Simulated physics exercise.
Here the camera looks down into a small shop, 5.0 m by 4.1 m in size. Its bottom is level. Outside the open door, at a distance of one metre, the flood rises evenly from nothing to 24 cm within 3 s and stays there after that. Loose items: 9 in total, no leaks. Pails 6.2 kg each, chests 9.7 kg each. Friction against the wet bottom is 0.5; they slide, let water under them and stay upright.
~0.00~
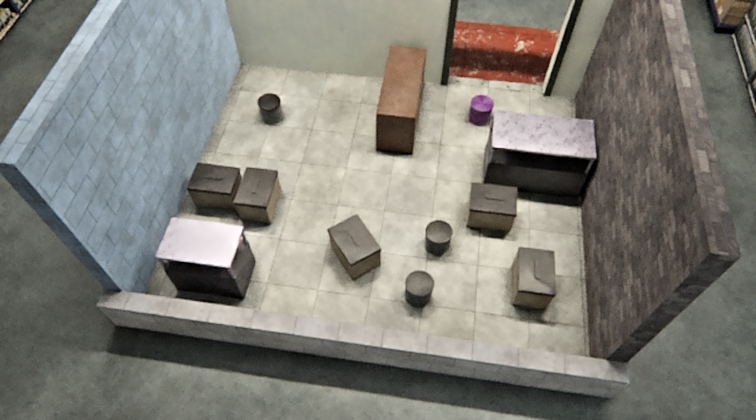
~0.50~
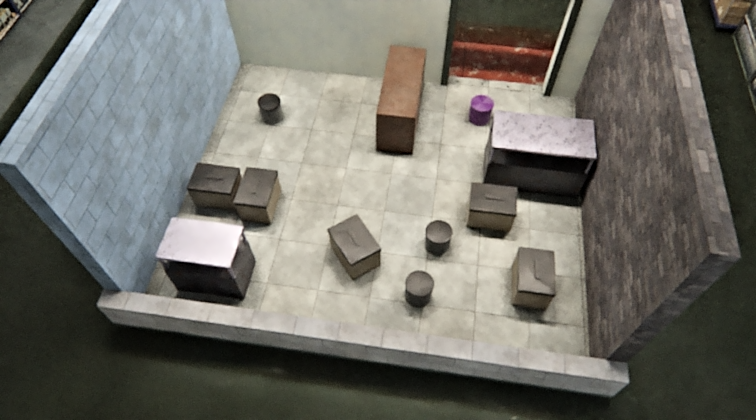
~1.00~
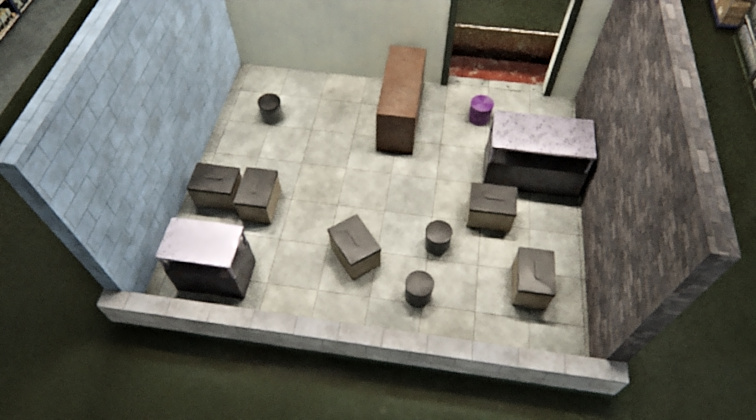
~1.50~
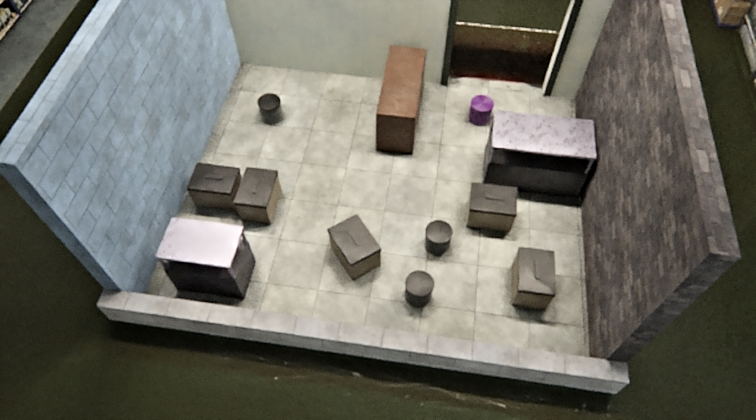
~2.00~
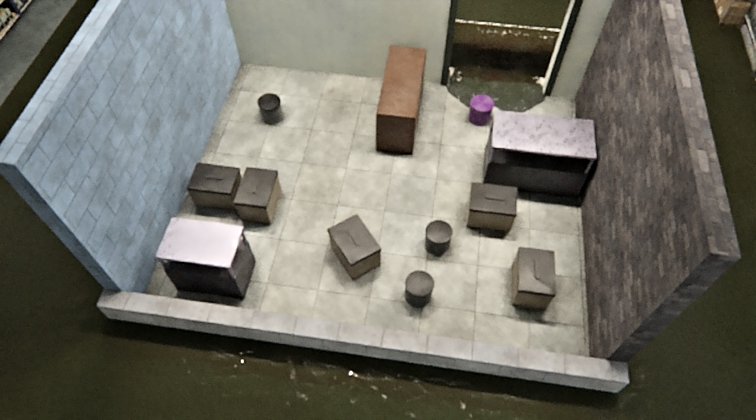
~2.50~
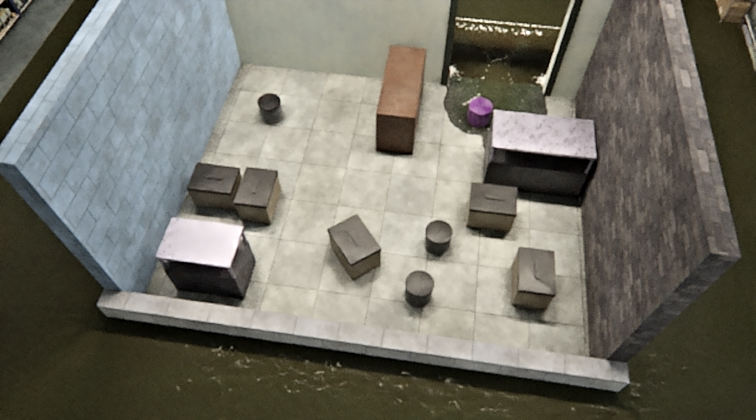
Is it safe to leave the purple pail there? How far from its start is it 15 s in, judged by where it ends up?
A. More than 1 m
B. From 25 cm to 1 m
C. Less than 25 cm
(A) More than 1 m.
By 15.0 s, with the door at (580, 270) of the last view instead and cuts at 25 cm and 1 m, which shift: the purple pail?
That would leave the purple pail a little displaced.
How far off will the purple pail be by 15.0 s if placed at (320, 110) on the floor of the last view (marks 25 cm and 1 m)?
In that run it wanders far off.
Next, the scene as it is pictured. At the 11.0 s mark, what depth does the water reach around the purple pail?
7 cm, roughly.
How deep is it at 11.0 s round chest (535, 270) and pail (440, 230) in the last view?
Roughly 7 and 11 cm.
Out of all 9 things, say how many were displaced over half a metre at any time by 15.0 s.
9.
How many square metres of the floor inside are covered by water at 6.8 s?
Wet area: Approx. 14 m2.
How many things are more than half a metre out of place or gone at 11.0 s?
By my tally, 8.
After 3.5 s the purple pail is near (453, 145), 0.9 m from its start, aground; 0 afloat.
After 6.8 s the purple pail is near (318, 306), 3.7 m from its start, afloat; 3 afloat.
After 11.0 s the purple pail is near (267, 186), 3.1 m from its start, afloat; 8 afloat.
After 15.0 s the purple pail is near (289, 81), 2.7 m from its start, afloat; 9 afloat.
